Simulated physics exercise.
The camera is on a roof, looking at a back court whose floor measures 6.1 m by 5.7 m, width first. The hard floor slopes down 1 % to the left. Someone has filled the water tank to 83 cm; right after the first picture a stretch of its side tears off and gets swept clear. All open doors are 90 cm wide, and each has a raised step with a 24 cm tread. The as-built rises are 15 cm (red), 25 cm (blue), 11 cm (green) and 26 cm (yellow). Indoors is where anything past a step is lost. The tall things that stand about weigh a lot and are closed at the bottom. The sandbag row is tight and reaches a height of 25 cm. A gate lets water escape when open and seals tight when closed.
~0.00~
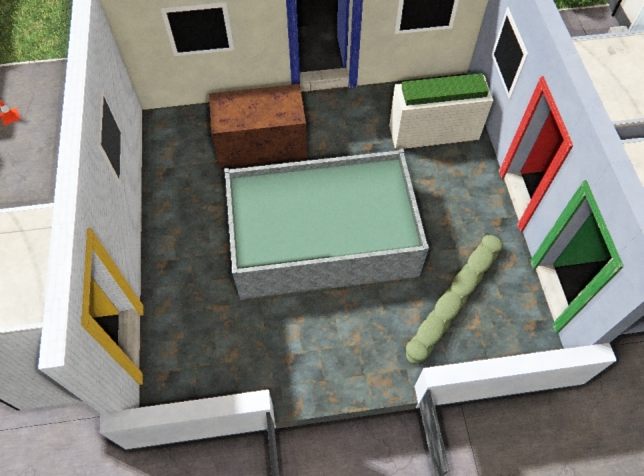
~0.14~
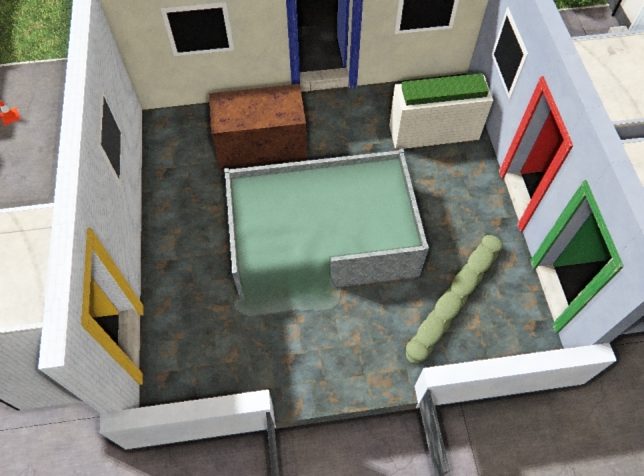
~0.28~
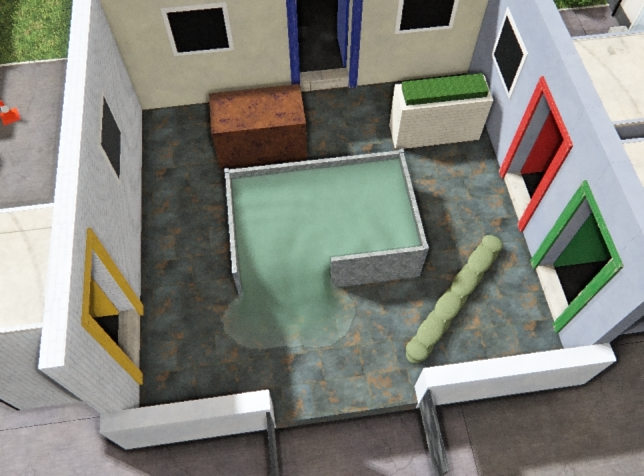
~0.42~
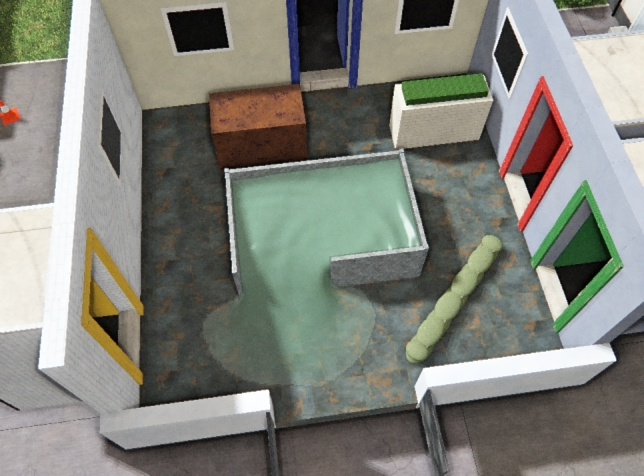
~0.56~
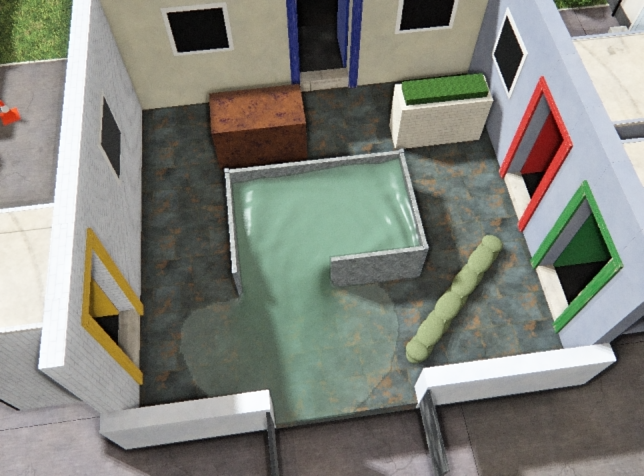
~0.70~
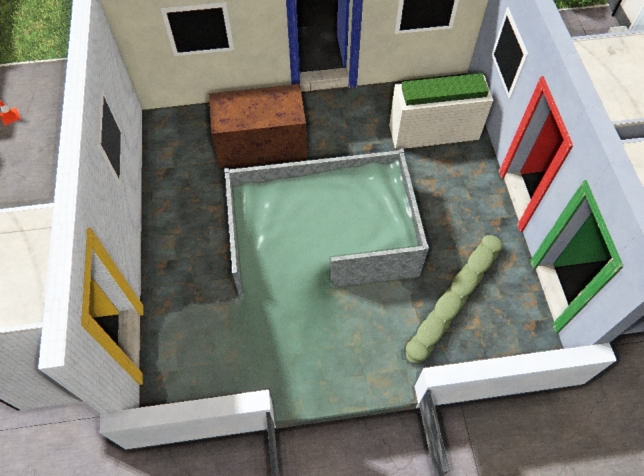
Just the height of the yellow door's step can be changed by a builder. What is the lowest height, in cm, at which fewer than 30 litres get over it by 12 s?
19 cm.
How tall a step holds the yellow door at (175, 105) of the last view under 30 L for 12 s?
You'd want it roughly 16 cm high.
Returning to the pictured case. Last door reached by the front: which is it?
Green, last of all.
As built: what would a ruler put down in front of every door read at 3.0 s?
Depths in cm - red: 0, blue: 0, green: 0, yellow: 24.
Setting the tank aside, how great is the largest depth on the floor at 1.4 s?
It gets to close to 60 centimetres there.
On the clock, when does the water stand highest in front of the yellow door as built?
That happens close to 2.4 s on the clock.
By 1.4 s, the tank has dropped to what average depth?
The mean depth is about 51 cm.
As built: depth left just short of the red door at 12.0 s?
It comes to about 3.5 centimetres deep.
After 1.4 s water covers 20 % of the floor, deepest (60 cm) near (140, 424); 11 cm at the yellow door, 0 litres in over its 26 cm step.
After 3.0 s water covers 45 % of the floor, deepest (36 cm) near (140, 424); 24 cm at the yellow door, 5 litres in over its 26 cm step.
After 12.0 s water covers 85 % of the floor, deepest (10 cm) near (141, 293); 7 cm at the yellow door, 6 litres in over its 26 cm step.
At the yellow door as built, the water arrived by 0.9 s and peaked near 26 cm at 2.4 s.
With a step of 16.5 cm, 49 litres would have come in within the 12 s; with 22.5 cm, 15 litres. So under 30 litres takes about 19 cm.
